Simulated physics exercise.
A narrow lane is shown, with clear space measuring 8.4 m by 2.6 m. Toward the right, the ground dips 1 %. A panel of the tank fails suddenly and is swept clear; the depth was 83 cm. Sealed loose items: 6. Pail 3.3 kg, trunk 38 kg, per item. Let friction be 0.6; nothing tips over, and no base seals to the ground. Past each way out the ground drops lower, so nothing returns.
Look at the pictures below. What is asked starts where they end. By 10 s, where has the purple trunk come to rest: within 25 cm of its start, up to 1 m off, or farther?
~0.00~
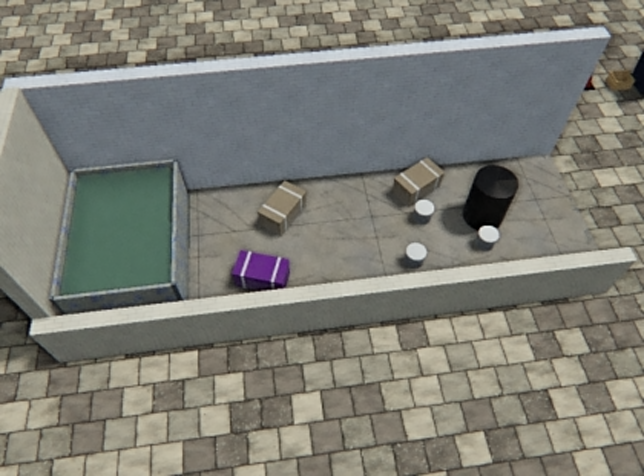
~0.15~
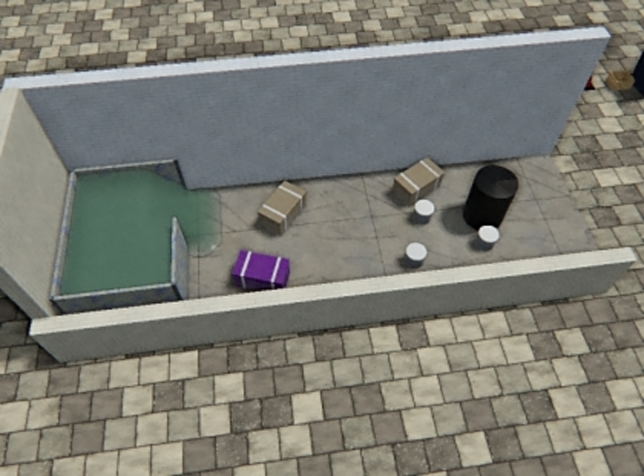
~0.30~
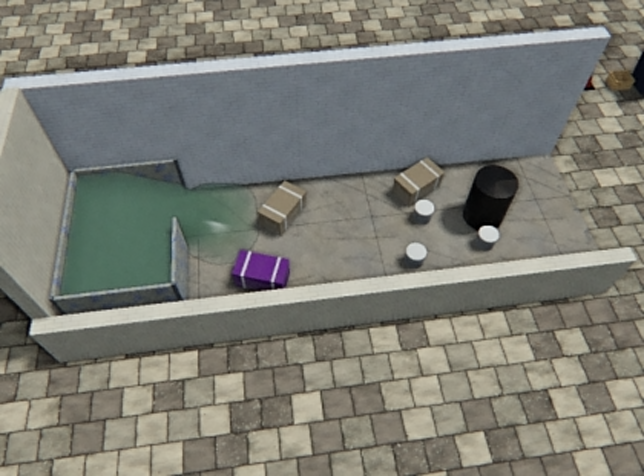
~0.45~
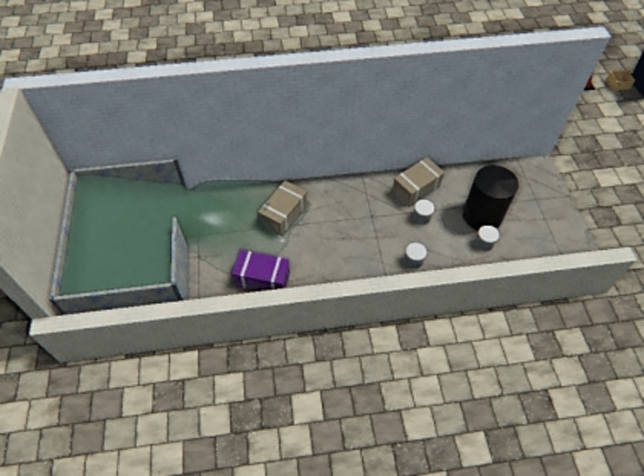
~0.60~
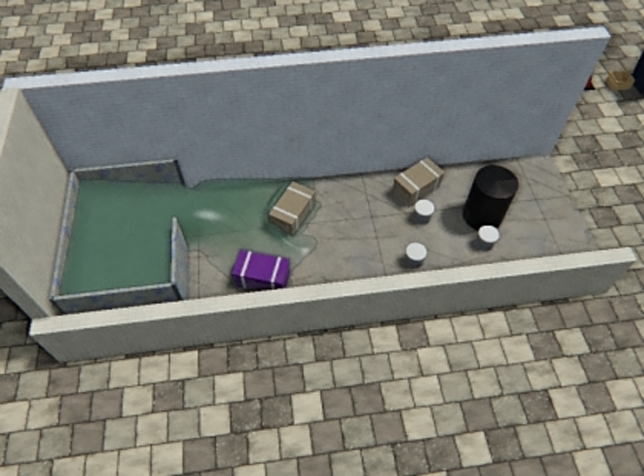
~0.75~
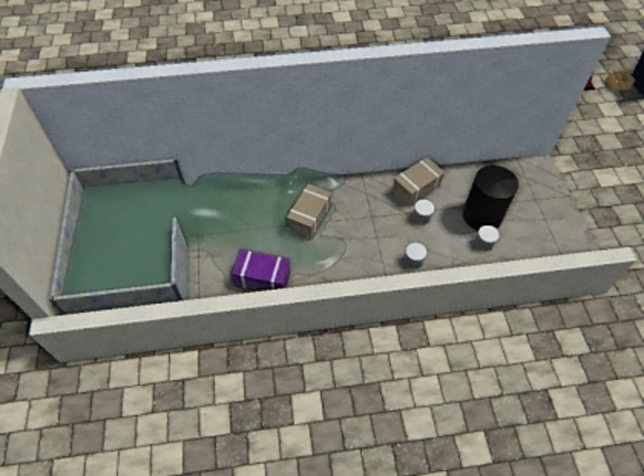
It winds up right by its start.
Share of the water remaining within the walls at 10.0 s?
Around 32 per cent of the water is still in there.
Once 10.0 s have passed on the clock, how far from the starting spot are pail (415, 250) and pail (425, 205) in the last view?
Taking them in the order asked, one is washed out, then the other is washed out.
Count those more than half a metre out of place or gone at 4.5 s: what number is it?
I count 5 of them.
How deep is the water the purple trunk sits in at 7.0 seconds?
I'd put it at about 3 cm.
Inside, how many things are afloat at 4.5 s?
Total: 0.
After 2.0 s the purple trunk is near (261, 267), 0.0 m from its start, aground; 0 of 6 are out; 1 afloat.
After 4.5 s the purple trunk is near (261, 267), 0.0 m from its start, aground; 5 of 6 are out; 0 afloat.
After 7.0 s the purple trunk is near (261, 267), 0.0 m from its start, aground; 5 of 6 are out; 0 afloat.
After 10.0 s the purple trunk is near (261, 267), 0.0 m from its start, aground; 5 of 6 are out; 0 afloat.
